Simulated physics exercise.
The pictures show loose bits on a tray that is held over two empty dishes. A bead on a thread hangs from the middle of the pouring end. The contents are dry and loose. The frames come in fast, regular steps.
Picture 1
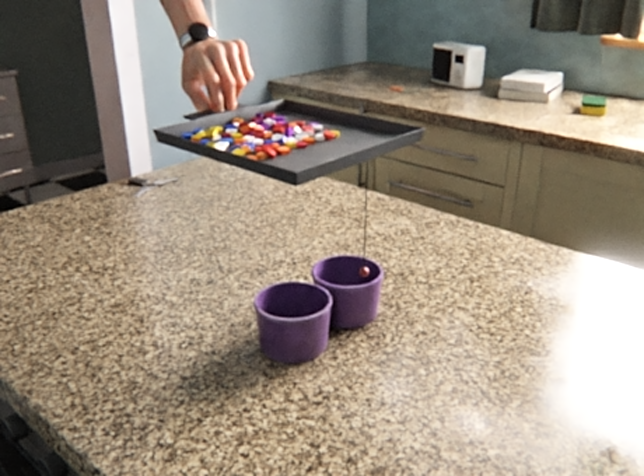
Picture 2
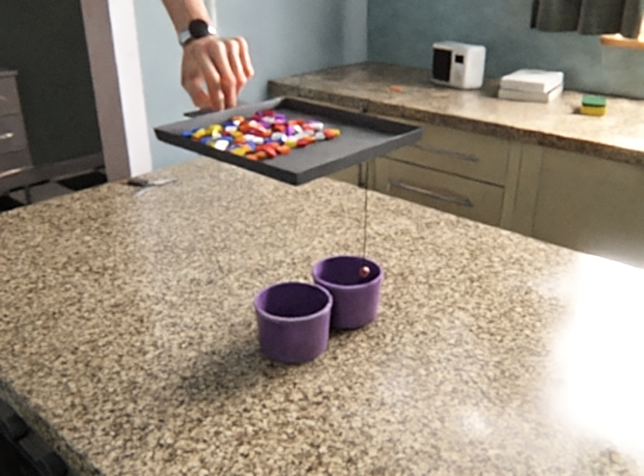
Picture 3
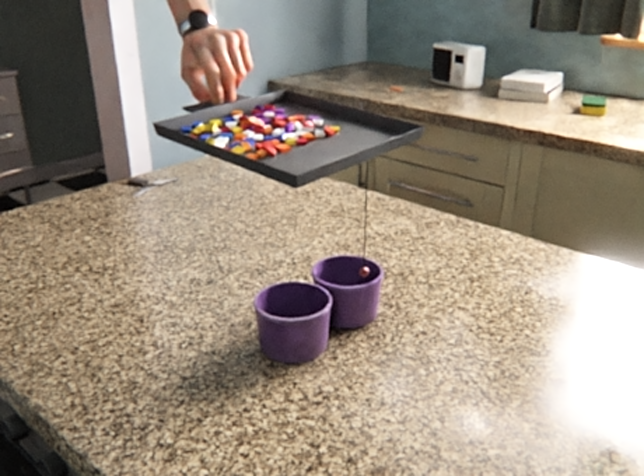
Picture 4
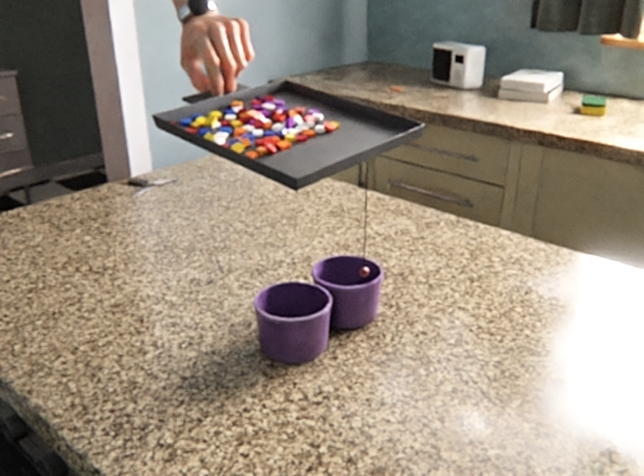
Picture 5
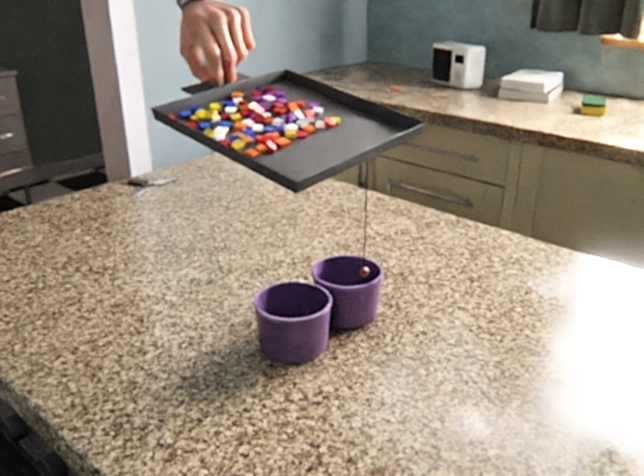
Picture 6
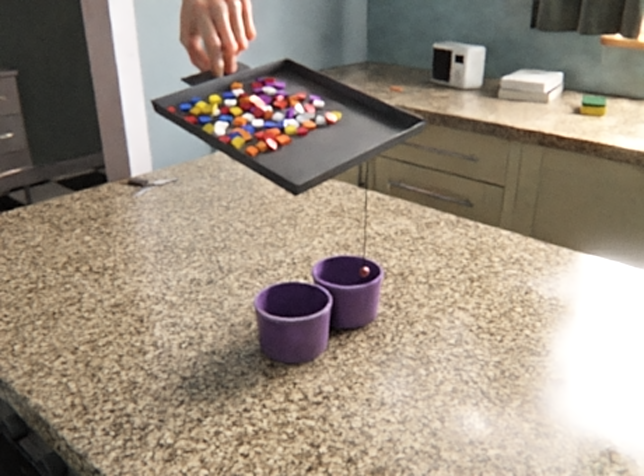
We see a hand holding a dark tray of colourful loose pieces above two purple dishes on a speckled counter, gradually raising the tray's far side so it slants more toward the viewer while the dishes and hanging bead stay still.
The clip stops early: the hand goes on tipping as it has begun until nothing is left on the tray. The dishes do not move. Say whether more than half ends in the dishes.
Caught overall: Only the smaller part.
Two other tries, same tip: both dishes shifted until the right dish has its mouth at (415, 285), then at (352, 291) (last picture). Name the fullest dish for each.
First left, then the left one.
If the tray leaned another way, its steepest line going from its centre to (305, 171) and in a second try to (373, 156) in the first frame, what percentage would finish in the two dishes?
First some 70, then 0 per cent.
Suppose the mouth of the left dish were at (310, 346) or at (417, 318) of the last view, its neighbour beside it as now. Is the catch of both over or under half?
One: Less than half. Two: Under half.
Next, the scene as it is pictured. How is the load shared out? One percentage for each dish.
Left dish near 20 in a hundred; right dish near 0.
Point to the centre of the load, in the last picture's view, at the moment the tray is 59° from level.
Near (307, 160).
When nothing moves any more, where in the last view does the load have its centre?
Roughly at (325, 368).
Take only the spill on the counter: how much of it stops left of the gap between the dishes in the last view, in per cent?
About 40 per cent.
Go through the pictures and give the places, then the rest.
The first picture shows corners of the pouring end at (296, 171) and (421, 128), level; middle of the load at (258, 135), mosaic tiles; left dish at (320, 331); right dish at (374, 299); bead on its thread at (364, 272).
The second picture shows corners of the pouring end at (296, 172) and (421, 128), level; middle of the load at (258, 134).
The third picture shows corners of the pouring end at (296, 174) and (422, 126), tipped barely, lowest at the left corner; middle of the load at (258, 130).
The fourth picture shows corners of the pouring end at (296, 177) and (422, 124), tipped a little, lowest at the left corner; middle of the load at (258, 125).
The fifth picture shows corners of the pouring end at (297, 180) and (423, 122), tipped a little, lowest at the left corner; middle of the load at (258, 119).
The sixth picture shows corners of the pouring end at (297, 183) and (424, 120), tipped a little, lowest at the left corner; middle of the load at (258, 113); left dish at (320, 331); right dish at (374, 299).
Soon, tray tipped steeply; nearly all on the tray; a small part in the air.
A while on, tray tipped right over; about two thirds on the tray; a stray few in the left dish; about a quarter outside both; a small part in the air.
Towards the end, tray tipped past a quarter turn; about a quarter in the left dish; most outside both.
Finally, tray tipped past a quarter turn; about a quarter in the left dish; none in the right dish; most outside both.
